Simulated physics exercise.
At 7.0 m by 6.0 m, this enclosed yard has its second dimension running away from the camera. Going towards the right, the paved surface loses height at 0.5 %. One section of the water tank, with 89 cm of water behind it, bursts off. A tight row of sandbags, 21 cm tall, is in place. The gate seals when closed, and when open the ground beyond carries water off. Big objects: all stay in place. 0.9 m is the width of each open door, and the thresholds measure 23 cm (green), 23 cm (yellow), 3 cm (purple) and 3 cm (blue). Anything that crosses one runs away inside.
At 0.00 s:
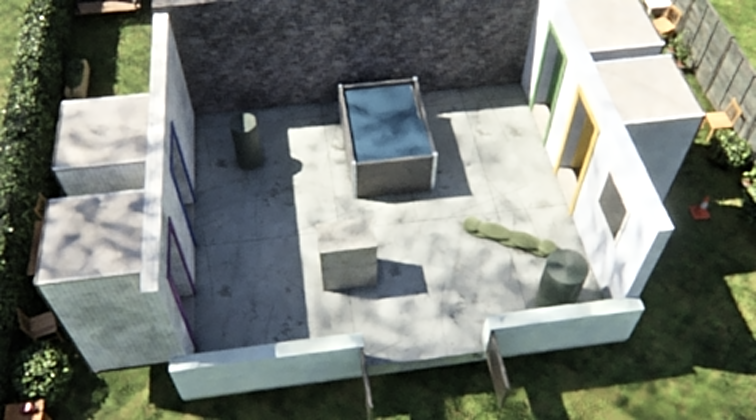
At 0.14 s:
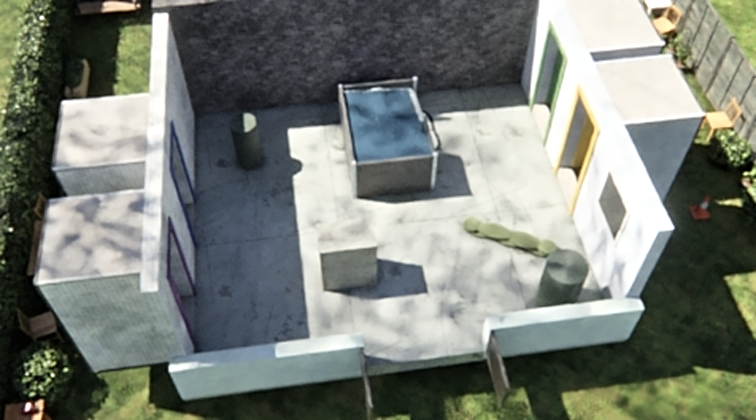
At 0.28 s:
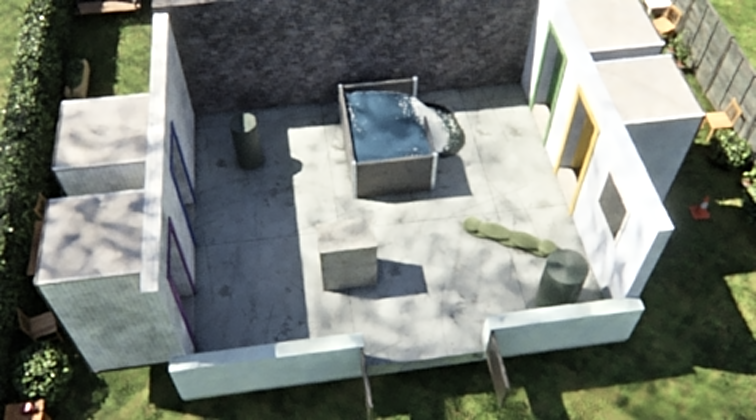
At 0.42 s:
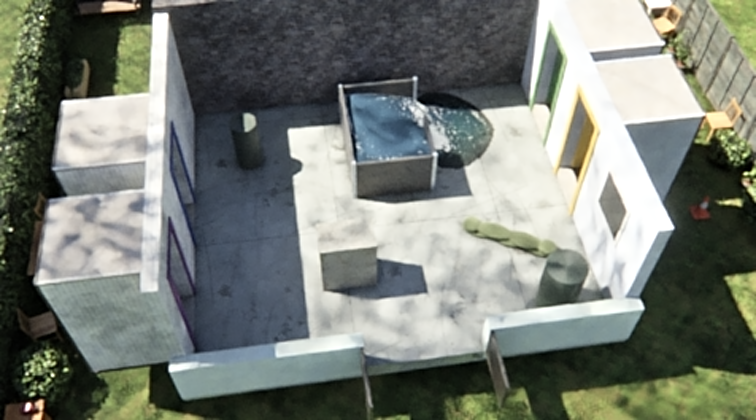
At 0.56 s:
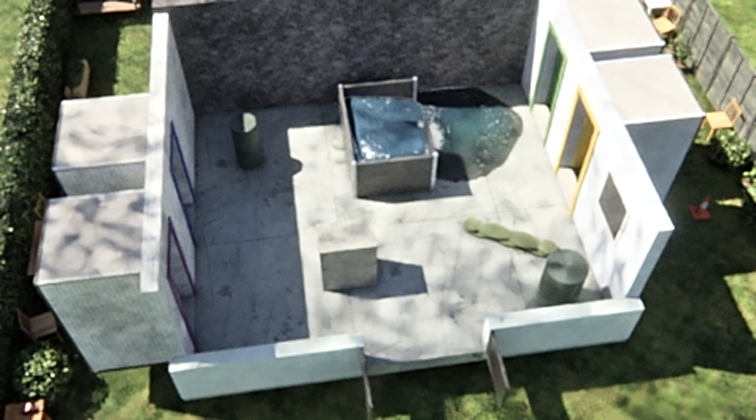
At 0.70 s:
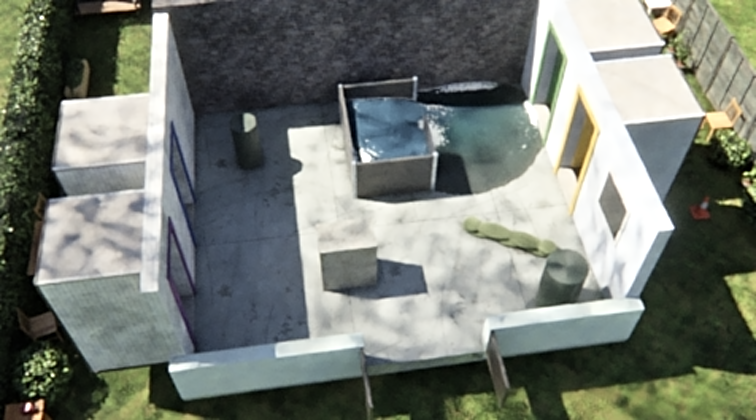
A walled, paved yard with a dark back wall, hedges and grass around it is seen from high above by a still camera. A square tank of blue water stands near the back, with a pale block, two dark green cylinders, a low green mound, and green, yellow and purple doorways around it. The tank's right side opens and water pours out, foaming, then spreads rightward across the paving in a widening sheet towards the doorways.
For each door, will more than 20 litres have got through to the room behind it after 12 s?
At the end, for the green door I'd say above the limit, for the yellow door I'd say within the limit, for the purple door I'd say above the limit, for the blue door I'd say above the limit.
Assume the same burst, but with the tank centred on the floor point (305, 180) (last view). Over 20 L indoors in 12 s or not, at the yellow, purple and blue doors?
Yellow gets no more than that, purple gets more than that, blue gets no more than that.
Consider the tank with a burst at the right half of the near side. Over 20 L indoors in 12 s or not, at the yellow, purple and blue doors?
Door yellow stays within, door purple stays within, door blue stays within.
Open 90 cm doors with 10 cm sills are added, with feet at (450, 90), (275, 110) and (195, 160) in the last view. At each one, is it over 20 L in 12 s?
Result in order - more than that, not enough, not enough.
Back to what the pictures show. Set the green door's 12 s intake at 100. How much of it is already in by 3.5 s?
Share by then: ~ 95 %.
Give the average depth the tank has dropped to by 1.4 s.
Roughly 52 centimetres.
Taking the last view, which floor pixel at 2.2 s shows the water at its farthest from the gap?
I'd put it close to (608, 312).
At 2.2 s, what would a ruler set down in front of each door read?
Depths in cm: Green 34, yellow 18, purple 0, blue 0.
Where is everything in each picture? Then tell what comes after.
In the first picture, still water, 89 cm deep, in the water tank at (386, 123).
In the second picture, the front is at a hidden place, 0.6 m from the gap at (417, 120); 0.3 m2 of floor is under water; 89 cm left at the back of the water tank.
In the third picture, the front is at (462, 137), 0.9 m from the gap at (417, 122); 1.0 m2 of floor is under water; 86 cm left at the back of the water tank.
In the fourth picture, water pours out at (417, 123) and has run 1.5 m, to (489, 130); typically 9 cm deep outside, 78 cm at the water tank's back.
In the fifth picture, water pours out at (417, 123) and has run 2.2 m, to (516, 117); typically 7 cm deep outside, 76 cm at the water tank's back.
In the sixth picture, the front is at (525, 96), 2.6 m from the gap at (417, 123); 5.9 m2 of floor is under water; 74 cm left at the back of the water tank.
After 1.4 s water covers 20 % of the floor and is deepest (62 cm) near (523, 90); green door 42 cm at the sill, 49 L in, yellow door 14 cm at the sill, 0 L in, purple door not reached, blue door not reached.
After 2.2 s water covers 25 % of the floor and is deepest (42 cm) near (525, 96); green door 34 cm at the sill, 124 L in, yellow door 18 cm at the sill, 0 L in, purple door not reached, blue door not reached.
After 3.5 s water covers 35 % of the floor and is deepest (40 cm) near (608, 312); green door 27 cm at the sill, 156 L in, yellow door 14 cm at the sill, 0 L in, purple door not reached, blue door not reached.
After 7.0 s water covers 85 % of the floor and is deepest (21 cm) near (612, 321); green door 12 cm at the sill, 161 L in, yellow door 14 cm at the sill, 0 L in, purple door 5 cm at the sill, 0 L in, blue door 2 cm at the sill, 0 L in.
After 12.0 s water covers 95 % of the floor and is deepest (10 cm) near (612, 321); green door 8 cm at the sill, 161 L in, yellow door 9 cm at the sill, 0 L in, purple door 7 cm at the sill, 58 L in, blue door 7 cm at the sill, 38 L in.
